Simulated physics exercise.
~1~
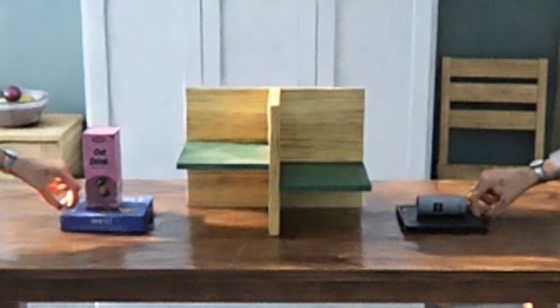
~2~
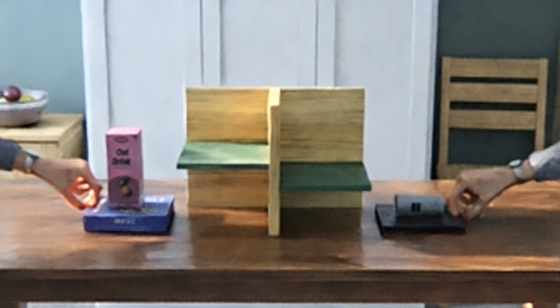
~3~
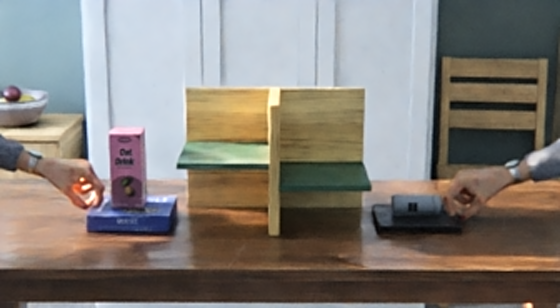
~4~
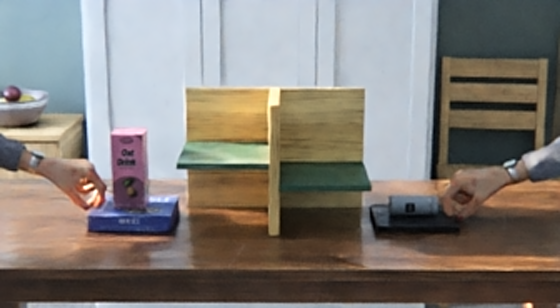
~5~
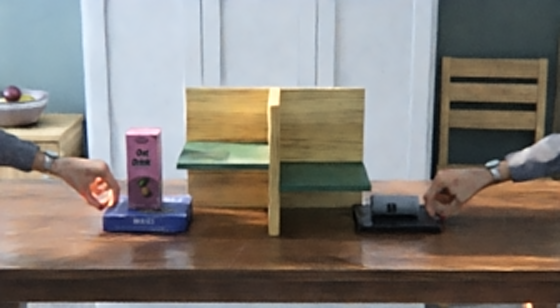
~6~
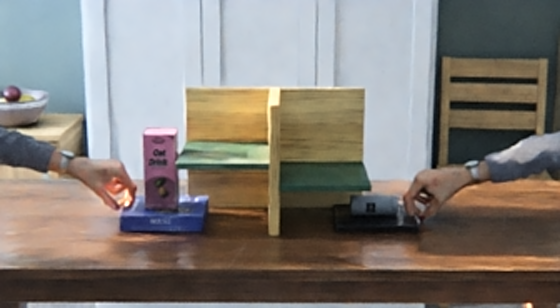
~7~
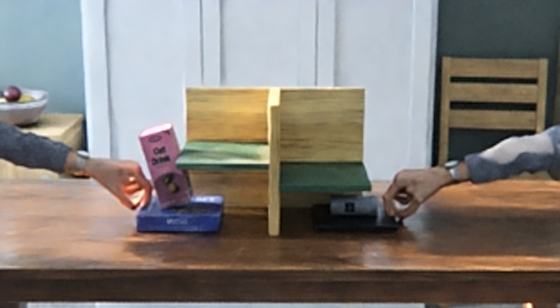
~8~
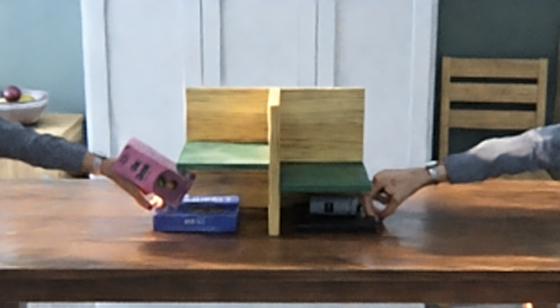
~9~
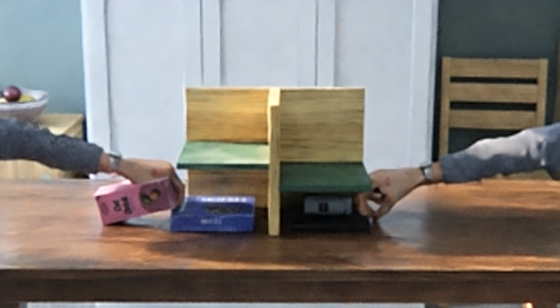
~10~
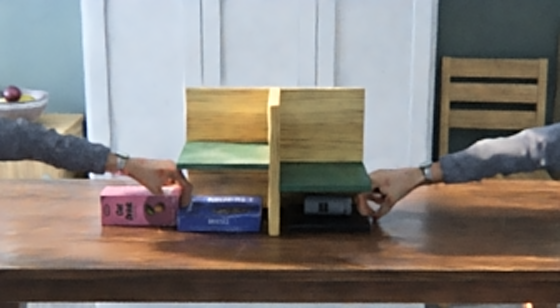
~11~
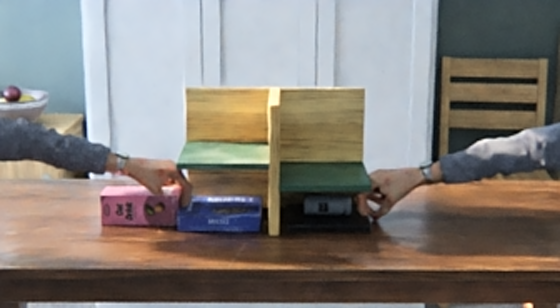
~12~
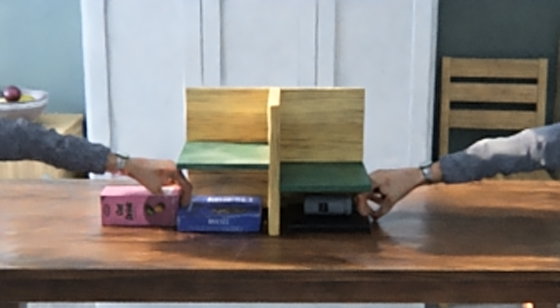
A pink carton standing upright on a blue packet and a grey shaker lying on a black tray begin at opposite sides of a wooden rack with green shelves. A hand on each side pushes its load inward, pauses briefly, then continues toward the rack. As the blue packet slides beneath the left shelf, the carton meets the shelf's edge and tips back to the left. On the right, the shaker passes under the lower shelf, still on its tray. The carton drops onto its side on the table, and everything comes to rest with both hands still in place.
